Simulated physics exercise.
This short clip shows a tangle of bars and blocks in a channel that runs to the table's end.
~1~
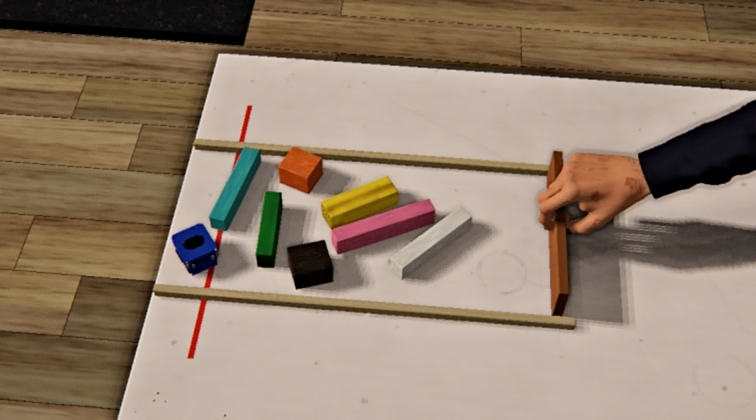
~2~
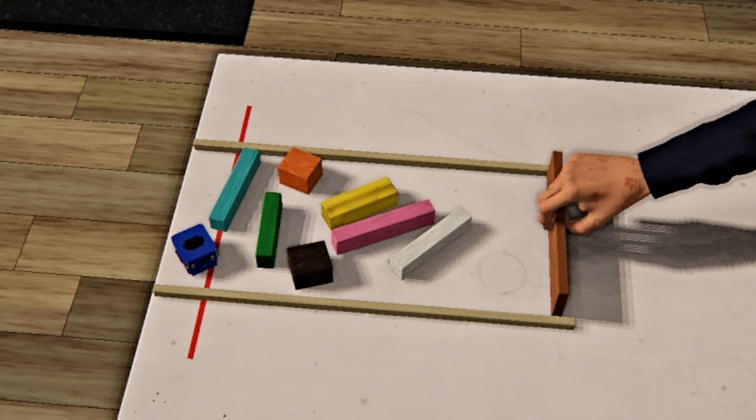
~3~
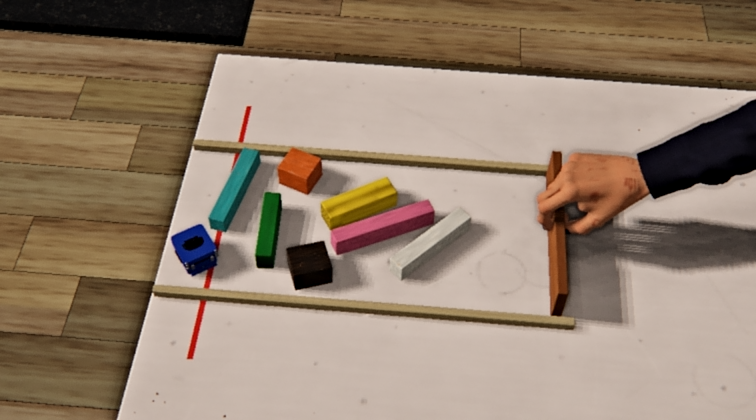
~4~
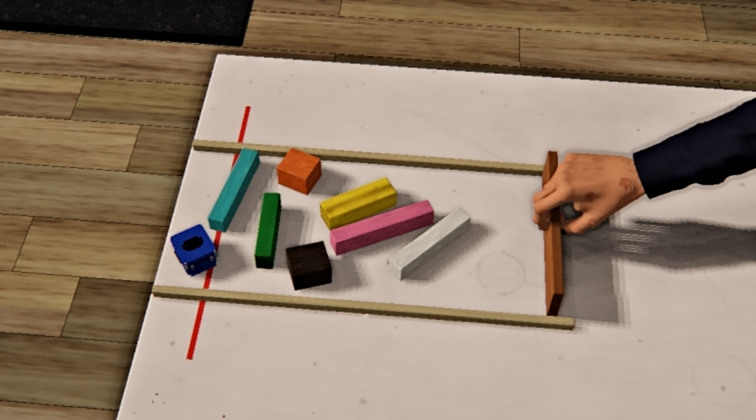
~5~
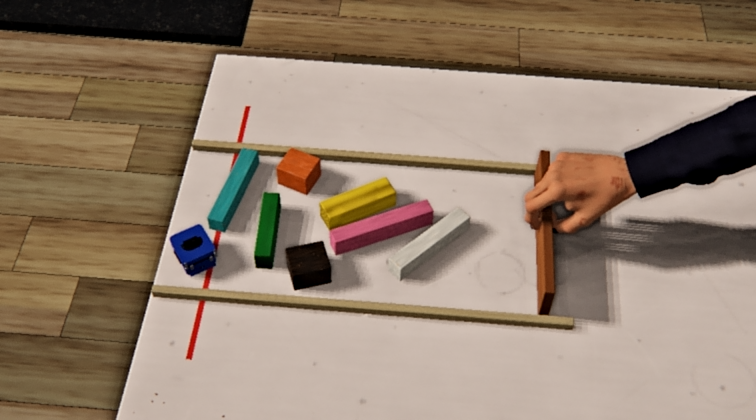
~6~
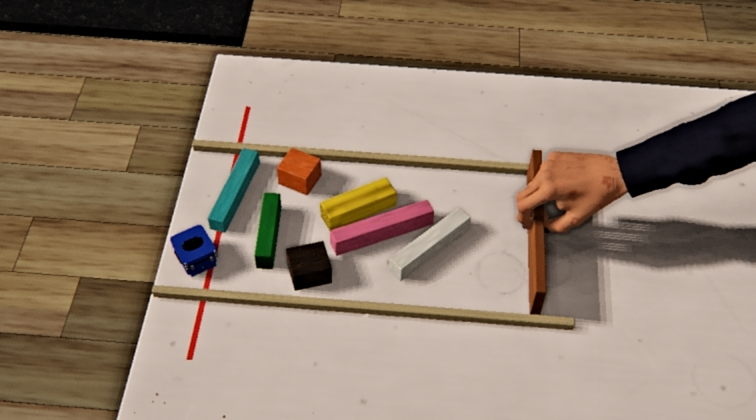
In this clip, a hand holds an upright brown board at the right of a channel of scattered coloured bars and blocks on a white surface, then slides it slightly left while the bars and blocks stay still.
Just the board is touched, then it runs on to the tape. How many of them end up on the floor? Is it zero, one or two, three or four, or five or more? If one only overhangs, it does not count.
Band: Three to four.
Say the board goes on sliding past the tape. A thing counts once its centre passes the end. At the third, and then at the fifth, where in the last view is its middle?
At the first moment about (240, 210), at the next about (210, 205).
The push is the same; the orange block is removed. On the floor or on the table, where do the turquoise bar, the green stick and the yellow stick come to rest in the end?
The turquoise bar drops off, the green stick is lost, the yellow stick remains up.
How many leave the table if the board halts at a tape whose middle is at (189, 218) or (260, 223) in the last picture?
Respectively 7 and 1.
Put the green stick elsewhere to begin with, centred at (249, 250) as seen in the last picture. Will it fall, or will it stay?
In the end the green stick slides off.
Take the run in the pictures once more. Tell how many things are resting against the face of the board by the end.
That comes to 3.
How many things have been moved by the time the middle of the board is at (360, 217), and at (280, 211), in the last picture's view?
At the first spot the count is 4, and at the second it is 8.
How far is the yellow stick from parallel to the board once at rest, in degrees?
Angle: Close to 30 degrees.
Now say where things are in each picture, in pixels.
In the first picture, blue case (196, 250); turquoise bar (236, 188); green stick (270, 229); board (557, 231); tape (223, 219).
In the second picture, turquoise bar (236, 189); board (557, 231).
In the third picture, green stick (269, 230); orange block (300, 171).
In the fourth picture, blue case (194, 251); white bar (430, 243).
In the fifth picture, turquoise bar (234, 189); black block (309, 266).
In the sixth picture, blue case (194, 251); turquoise bar (235, 190); green stick (268, 230); board (536, 230); tape (222, 220).
Early on, none off yet; blue case at rest near (194, 251); turquoise bar at rest near (235, 190); green stick at rest near (268, 230).
A while later, none off yet; blue case at rest near (194, 251); turquoise bar at rest near (235, 190); green stick at rest near (266, 230).
Further along, none off yet; blue case travelled about its own width near (152, 259); turquoise bar travelled a little near (192, 185); green stick travelled about its own width near (200, 226).
Finally, the number that fall off is three or four; lost, orange block, green stick, turquoise bar and blue case.
